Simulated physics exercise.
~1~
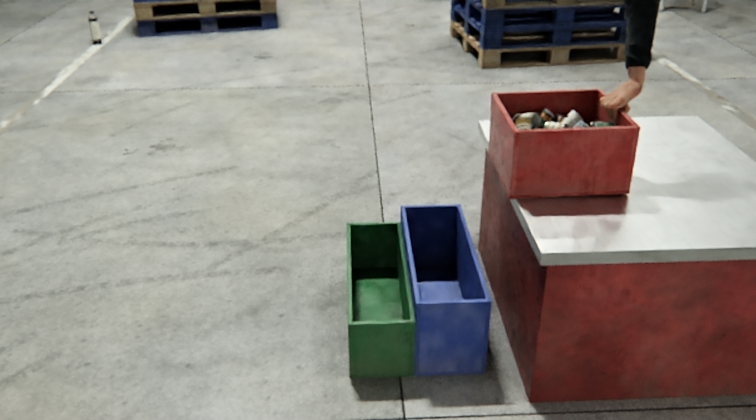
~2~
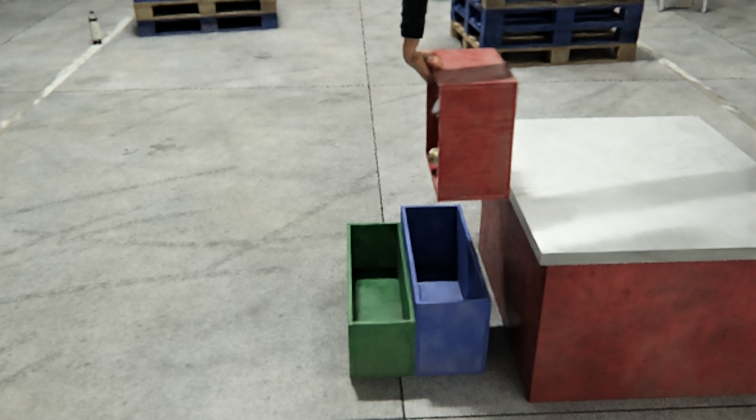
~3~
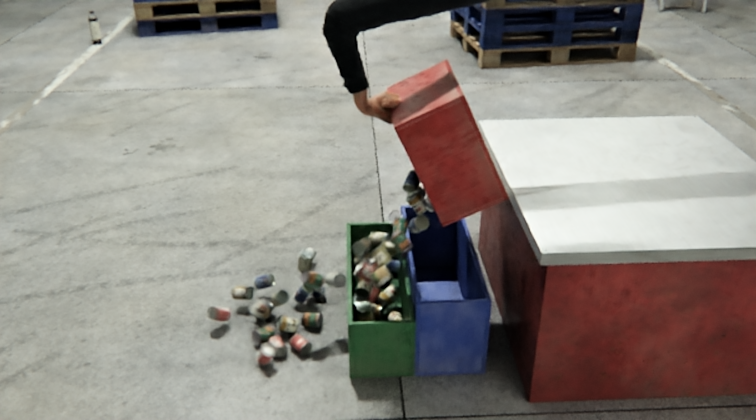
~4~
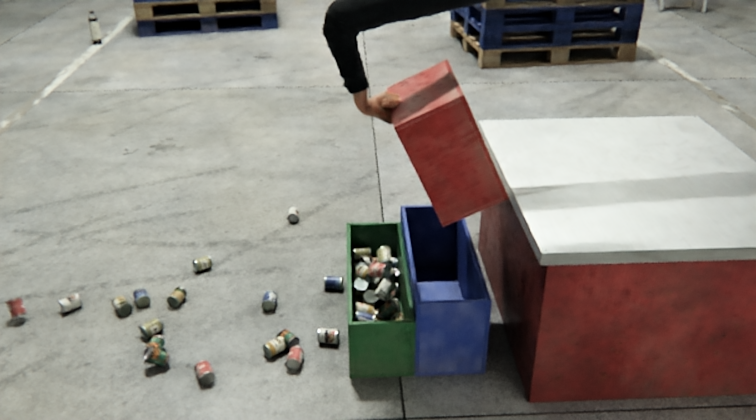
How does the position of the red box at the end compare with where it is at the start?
At the start the red box sits upright on top of the bench, while at the end it is farther left, held tipped over past the bench edge above the blue tote.
